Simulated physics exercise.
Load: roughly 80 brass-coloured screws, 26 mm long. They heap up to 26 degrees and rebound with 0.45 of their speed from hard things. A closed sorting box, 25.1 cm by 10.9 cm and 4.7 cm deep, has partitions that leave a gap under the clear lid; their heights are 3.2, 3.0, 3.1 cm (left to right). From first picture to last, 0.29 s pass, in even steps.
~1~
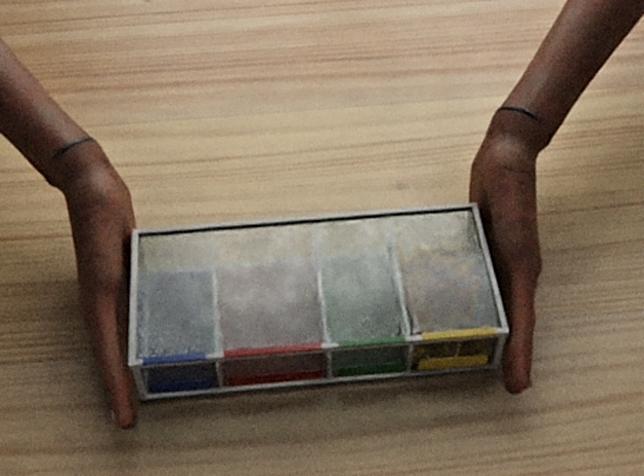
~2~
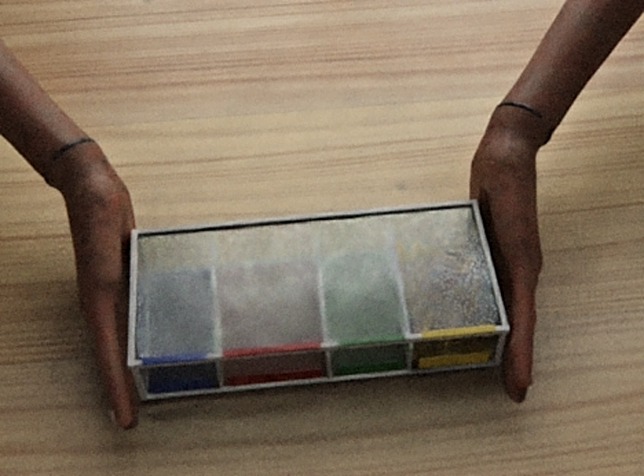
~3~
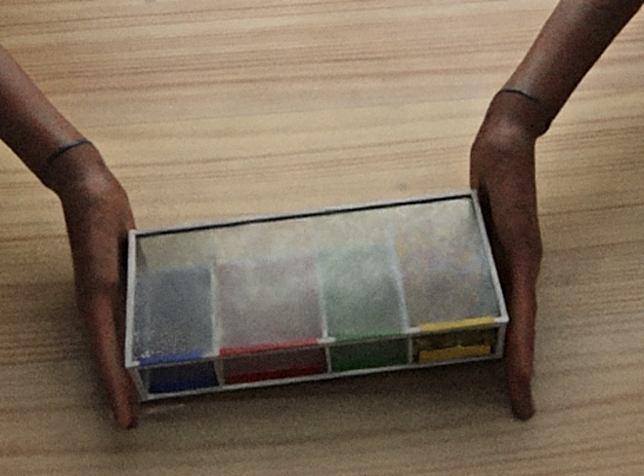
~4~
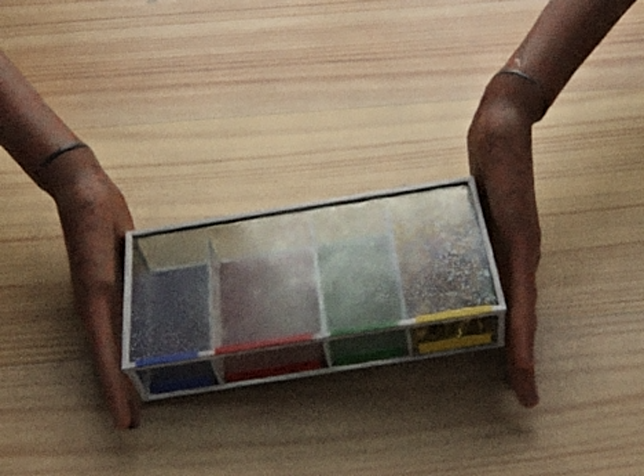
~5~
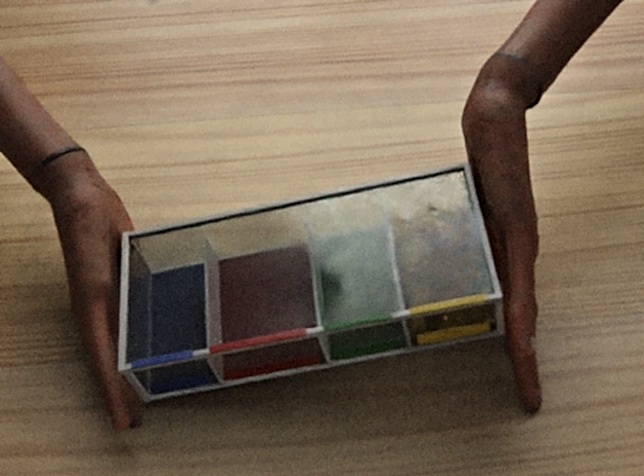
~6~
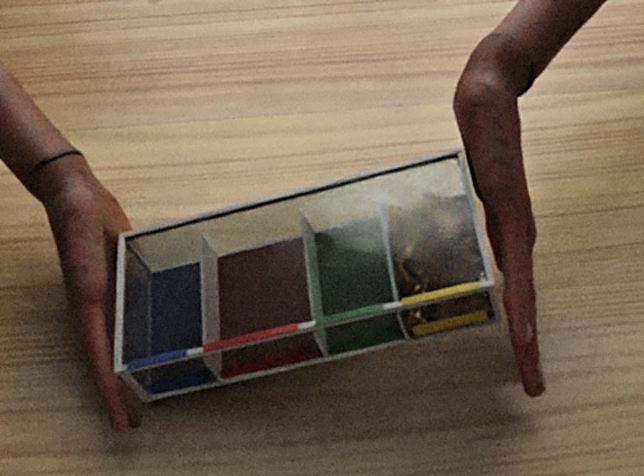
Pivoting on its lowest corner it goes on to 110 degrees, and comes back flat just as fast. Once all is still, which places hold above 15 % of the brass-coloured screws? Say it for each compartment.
Red compartment: Under; blue compartment: Over; green compartment: Under; yellow compartment: Over.
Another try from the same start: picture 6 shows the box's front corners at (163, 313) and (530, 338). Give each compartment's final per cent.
Red 0; blue 0; green 0; yellow 100.
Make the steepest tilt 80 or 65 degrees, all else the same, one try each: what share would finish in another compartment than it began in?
Some 20 and 10 per cent.
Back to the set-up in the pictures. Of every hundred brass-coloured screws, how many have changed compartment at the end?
About 60 per cent.
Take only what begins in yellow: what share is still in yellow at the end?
Roughly 40 per cent.
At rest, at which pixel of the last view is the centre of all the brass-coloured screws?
Around (188, 335).
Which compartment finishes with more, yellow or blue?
The blue compartment.
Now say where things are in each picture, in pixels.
The first picture shows box tilt 0 degrees, front corners at (135, 362) and (502, 330); yellow 100 %.
The second picture shows box tilt 1 degrees, front corners at (135, 362) and (502, 327).
The third picture shows box tilt 4 degrees, front corners at (132, 363) and (502, 319), lowest corner left front.
The fourth picture shows box tilt 7 degrees, front corners at (129, 365) and (499, 307), lowest corner left front.
The fifth picture shows box tilt 11 degrees, front corners at (125, 366) and (495, 295), lowest corner left front.
The sixth picture shows box tilt 15 degrees, front corners at (121, 368) and (488, 283), lowest corner left front; yellow 100 %.
Then, 1.48 s after the last picture, tilt 110 degrees; red 10 %, blue 20 %, green 10 %, yellow 60 %.
Then, 2.47 s after the last picture, tilt 50 degrees; red 5 %, blue 50 %, green 5 %, yellow 40 %.
Then, 3.44 s after the last picture, tilt 0 degrees; red 5 %, blue 50 %, green 5 %, yellow 40 %.
In the end, red 5 %, blue 50 %, green 5 %, yellow 40 %.
